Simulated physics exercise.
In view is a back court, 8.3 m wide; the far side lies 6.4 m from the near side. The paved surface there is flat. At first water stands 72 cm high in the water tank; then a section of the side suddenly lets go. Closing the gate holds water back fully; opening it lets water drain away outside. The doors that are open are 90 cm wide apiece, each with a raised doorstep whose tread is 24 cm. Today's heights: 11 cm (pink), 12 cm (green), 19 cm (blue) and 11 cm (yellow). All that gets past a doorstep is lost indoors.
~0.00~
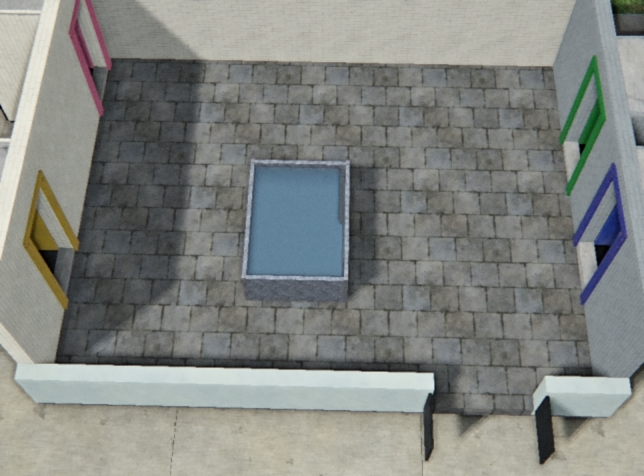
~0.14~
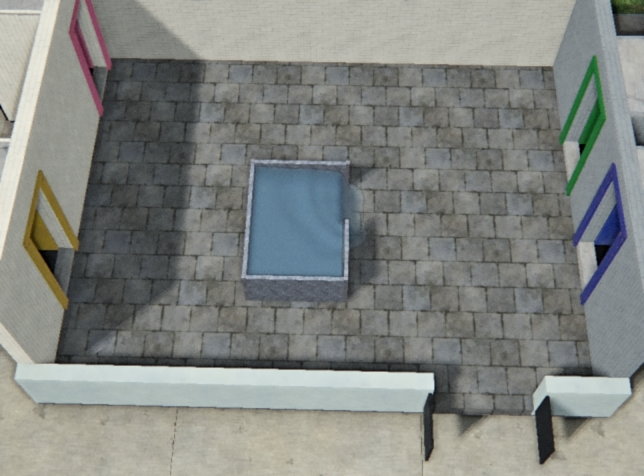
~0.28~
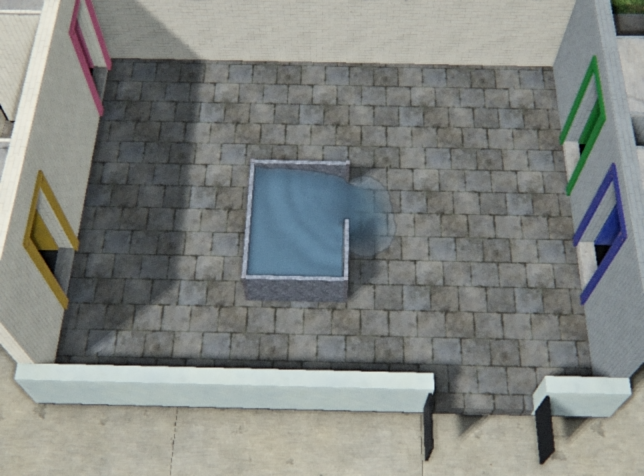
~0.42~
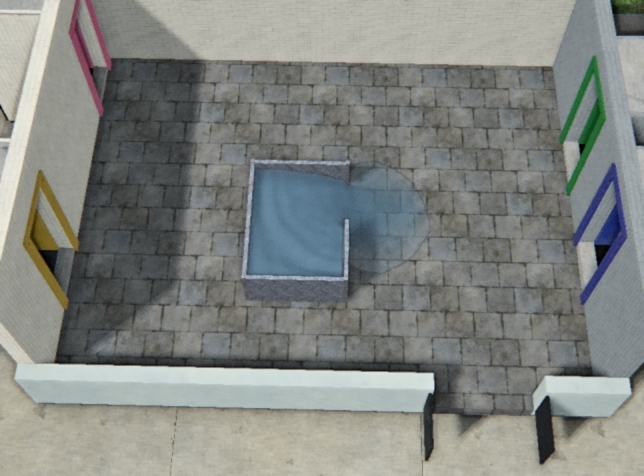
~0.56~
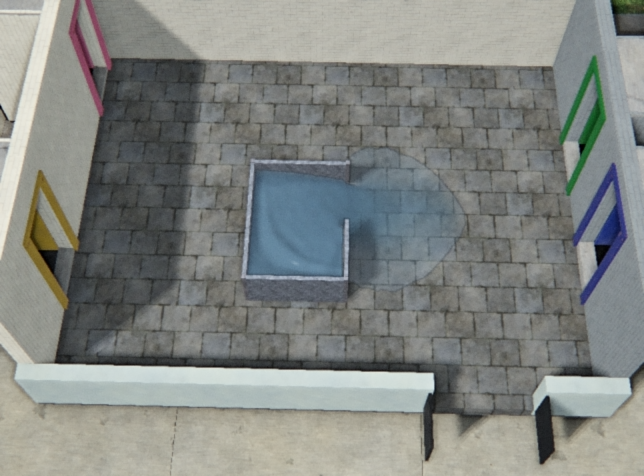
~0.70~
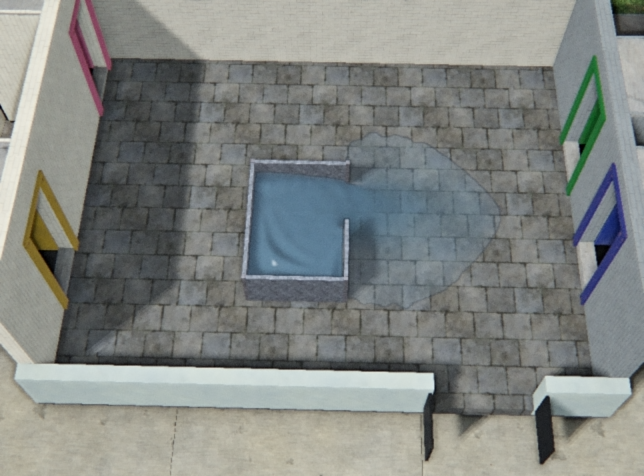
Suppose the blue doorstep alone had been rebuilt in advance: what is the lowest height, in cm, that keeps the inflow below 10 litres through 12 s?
About 17 cm.
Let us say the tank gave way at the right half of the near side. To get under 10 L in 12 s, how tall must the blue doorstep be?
Near 7.5 cm.
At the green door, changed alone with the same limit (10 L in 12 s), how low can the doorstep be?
Green door - some 20 centimetres.
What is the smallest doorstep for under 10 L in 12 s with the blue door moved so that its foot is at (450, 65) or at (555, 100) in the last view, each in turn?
About 8.5 cm for the first and 18 cm for the second.
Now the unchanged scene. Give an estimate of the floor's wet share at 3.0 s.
Approximately 35 %.
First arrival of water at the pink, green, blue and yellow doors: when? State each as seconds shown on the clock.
It gets to pink after 8.5 s, green after 1.2 s, blue after 1.3 s and yellow after 11.0 s.
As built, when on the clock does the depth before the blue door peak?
Crest at t of about 2.0 s.
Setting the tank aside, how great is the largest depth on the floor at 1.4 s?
Max depth: Near 32 cm.
After 1.4 s water covers 25 % of the floor, deepest (32 cm) near (359, 207); 6 cm at the blue door, 0 litres in over its 19 cm doorstep.
After 3.0 s water covers 35 % of the floor, deepest (28 cm) near (556, 93); 17 cm at the blue door, 4 litres in over its 19 cm doorstep.
After 12.0 s water covers 95 % of the floor, deepest (7 cm) near (68, 297); 5 cm at the blue door, 5 litres in over its 19 cm doorstep.
At the blue door as built, the water arrived by 1.3 s and peaked near 23 cm at 2.0 s.
Run again over the same 12 s with other heights there, 22 litres in over 15 cm, 2 litres over 20.5 cm. The limit of 10 litres is kept from about 17 cm up.
